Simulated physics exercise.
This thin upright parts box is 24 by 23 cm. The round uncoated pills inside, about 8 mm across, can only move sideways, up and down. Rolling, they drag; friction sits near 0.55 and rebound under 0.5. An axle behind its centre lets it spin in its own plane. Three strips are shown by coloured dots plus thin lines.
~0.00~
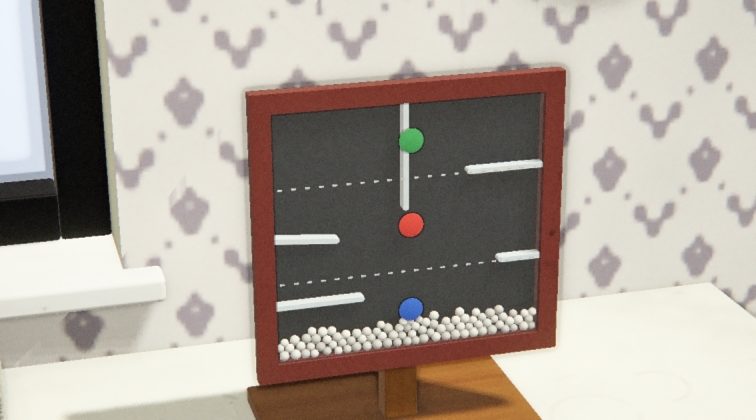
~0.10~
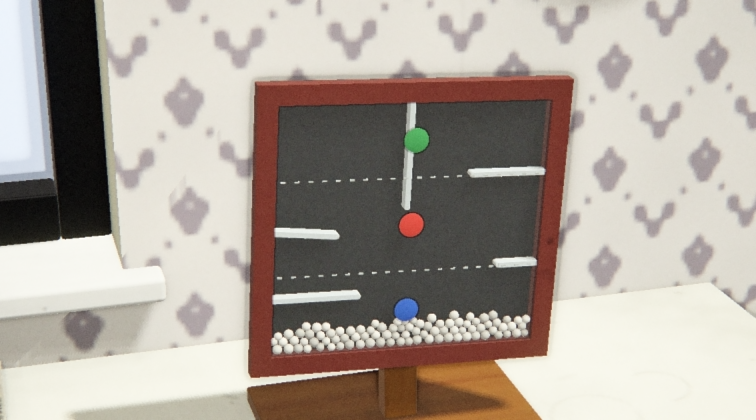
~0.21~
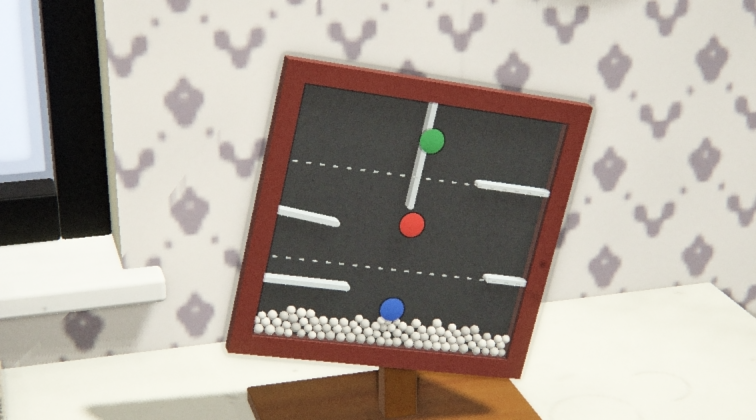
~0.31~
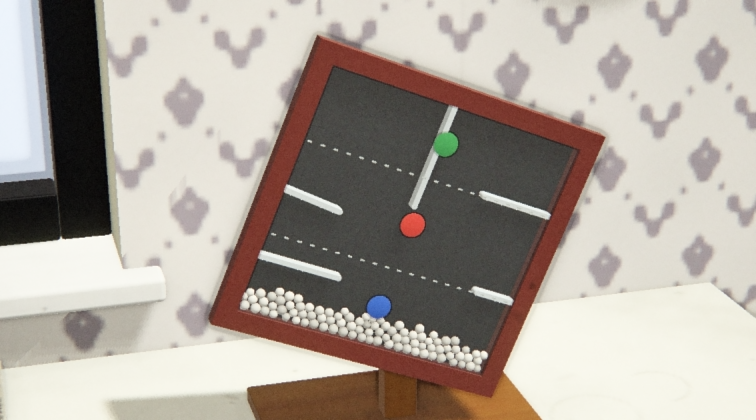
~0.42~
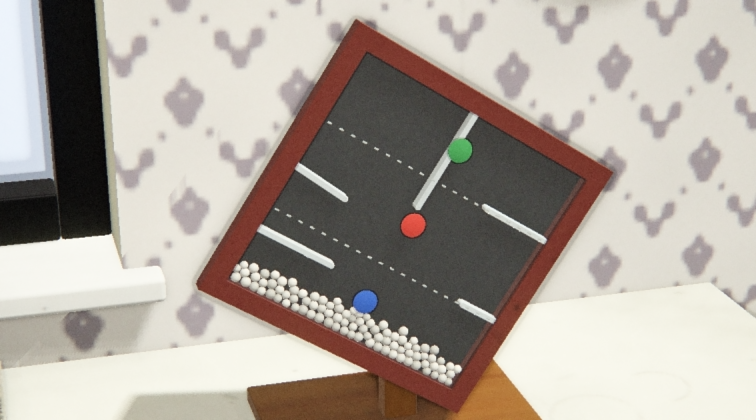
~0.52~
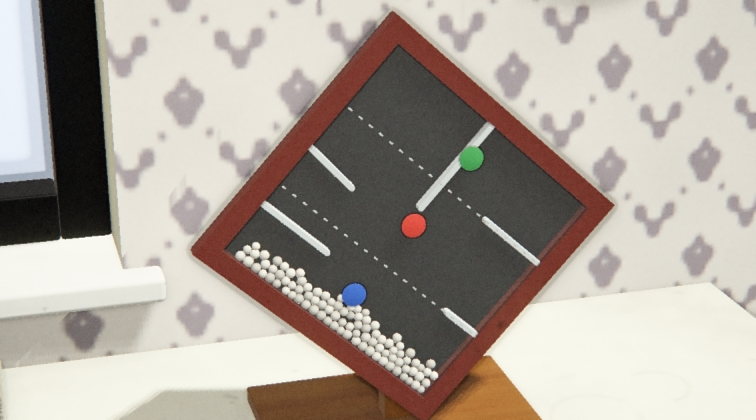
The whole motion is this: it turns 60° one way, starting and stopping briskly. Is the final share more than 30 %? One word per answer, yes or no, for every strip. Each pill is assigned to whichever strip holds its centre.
Red: No, blue: Yes, green: No.
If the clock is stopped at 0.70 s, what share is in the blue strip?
It comes to close to 100 percent.
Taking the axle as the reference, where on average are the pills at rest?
The middle sits around 5 cm left of it and 9 cm below it.
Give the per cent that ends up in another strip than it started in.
Moved share: About 0 per cent.
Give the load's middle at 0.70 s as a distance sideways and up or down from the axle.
The middle sits around 6 cm left of it and 8 cm below it.
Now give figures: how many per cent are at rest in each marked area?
Red strip 0, blue strip 100, green strip 0.
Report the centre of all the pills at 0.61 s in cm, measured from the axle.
Offset approx. 6 cm left, 8 cm below.
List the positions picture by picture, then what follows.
The first frame shows level; about 90 pills; load centre (410, 332); top pill (460, 312); red (411, 225), blue (411, 309), green (411, 141).
The second frame shows turned 3° clockwise; load centre (404, 333); top pill (306, 327).
The third frame shows turned 13° clockwise; load centre (385, 333); top pill (291, 310); wall ends (479, 184), (487, 278), (409, 205), (336, 222), (346, 286).
The fourth frame shows turned 23° clockwise; load centre (368, 330); top pill (250, 292).
The fifth frame shows turned 33° clockwise; load centre (352, 324); top pill (244, 265).
The sixth frame shows turned 43° clockwise; load centre (346, 321); top pill (256, 246); red (414, 226), blue (354, 295), green (471, 159).
After 0.61 s, it stands 51° clockwise; the pills' middle is 6 cm left of and 8 cm below the centre; blue 100 %.
After 0.70 s, it stands 58° clockwise; the pills' middle is 6 cm left of and 8 cm below the centre; blue 100 %.
After 0.77 s, it stands 60° clockwise; the pills' middle is 6 cm left of and 9 cm below the centre; blue 100 %.
Settled by 1.5 s, it stands 60° clockwise; red 0 %, blue 100 %, green 0 %.
